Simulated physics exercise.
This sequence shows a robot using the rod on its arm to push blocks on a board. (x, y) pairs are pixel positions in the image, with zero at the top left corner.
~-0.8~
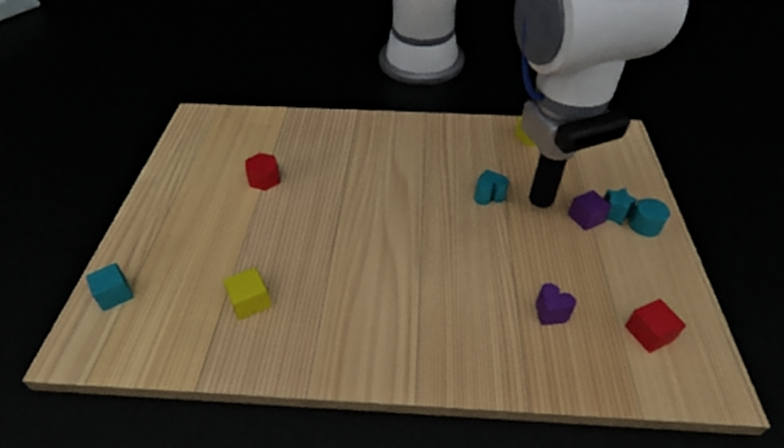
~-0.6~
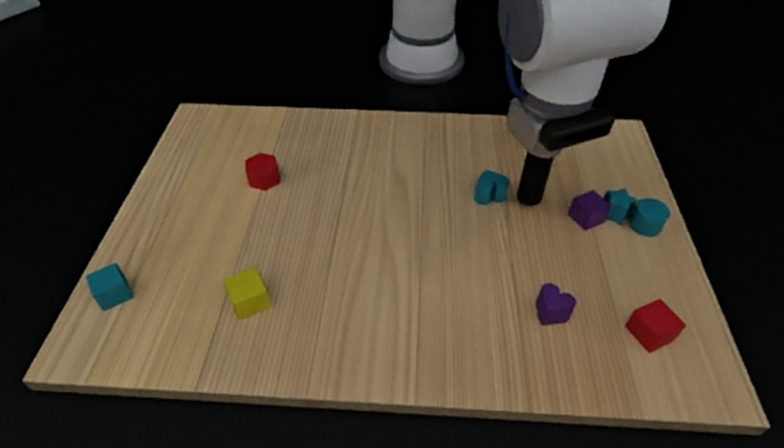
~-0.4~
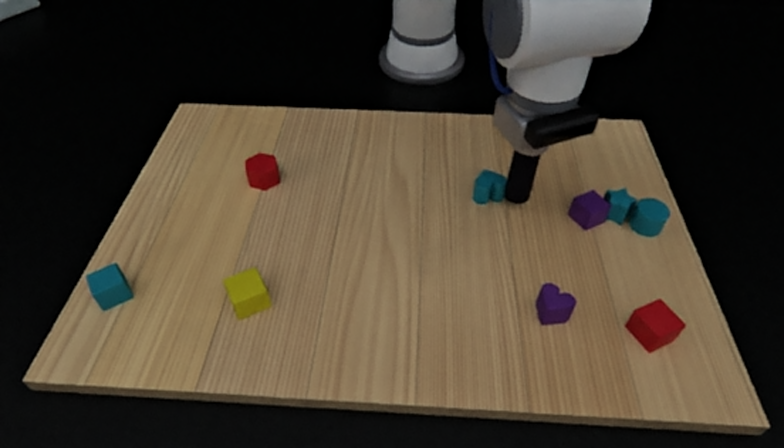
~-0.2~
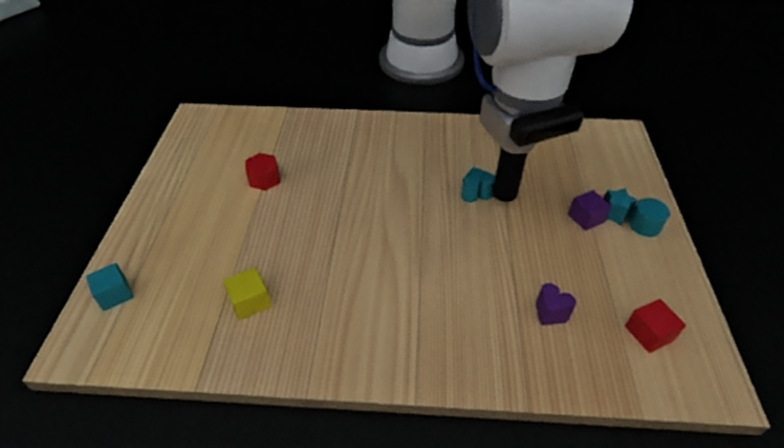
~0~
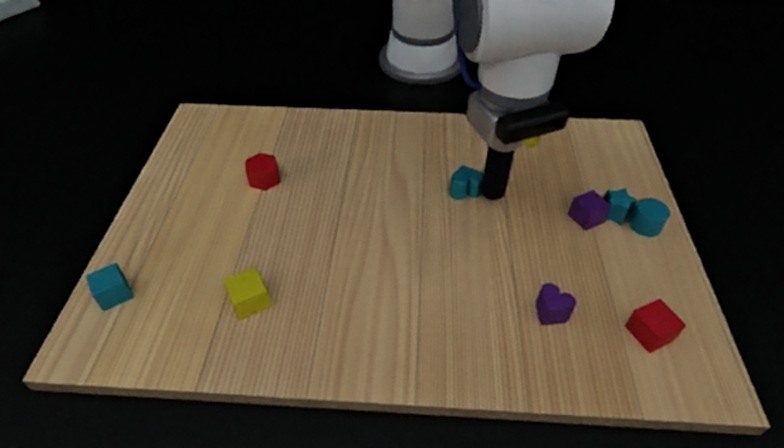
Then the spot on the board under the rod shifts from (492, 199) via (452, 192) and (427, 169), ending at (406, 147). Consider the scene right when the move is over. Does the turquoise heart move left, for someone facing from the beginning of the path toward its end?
Yes.
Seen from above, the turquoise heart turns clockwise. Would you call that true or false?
The statement is false.
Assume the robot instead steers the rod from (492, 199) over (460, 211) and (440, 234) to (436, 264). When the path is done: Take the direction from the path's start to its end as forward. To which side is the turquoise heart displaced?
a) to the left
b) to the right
Choice b: To the right.
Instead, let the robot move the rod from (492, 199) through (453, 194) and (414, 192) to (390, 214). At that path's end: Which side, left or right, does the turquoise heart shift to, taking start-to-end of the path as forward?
The answer is right.
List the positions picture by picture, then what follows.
Rod tip at (541, 200); block tops, turquoise heart at (492, 179), in the first picture.
Rod at (529, 197); blocks unchanged, in the second picture.
Rod at (517, 196); turquoise heart at (490, 179), in the third picture.
Rod at (505, 194); turquoise heart at (479, 176), in the fourth picture.
Rod at (493, 192); turquoise heart at (467, 174), in the fifth picture.
On the path given first. One third of the way, rod at (452, 184); turquoise heart at (430, 162), turned 30° clockwise.
Two thirds of the way, rod at (427, 161); turquoise heart at (401, 147), turned 15° anticlockwise.
At the end, rod at (406, 140); turquoise heart at (388, 141), turned 95° anticlockwise.
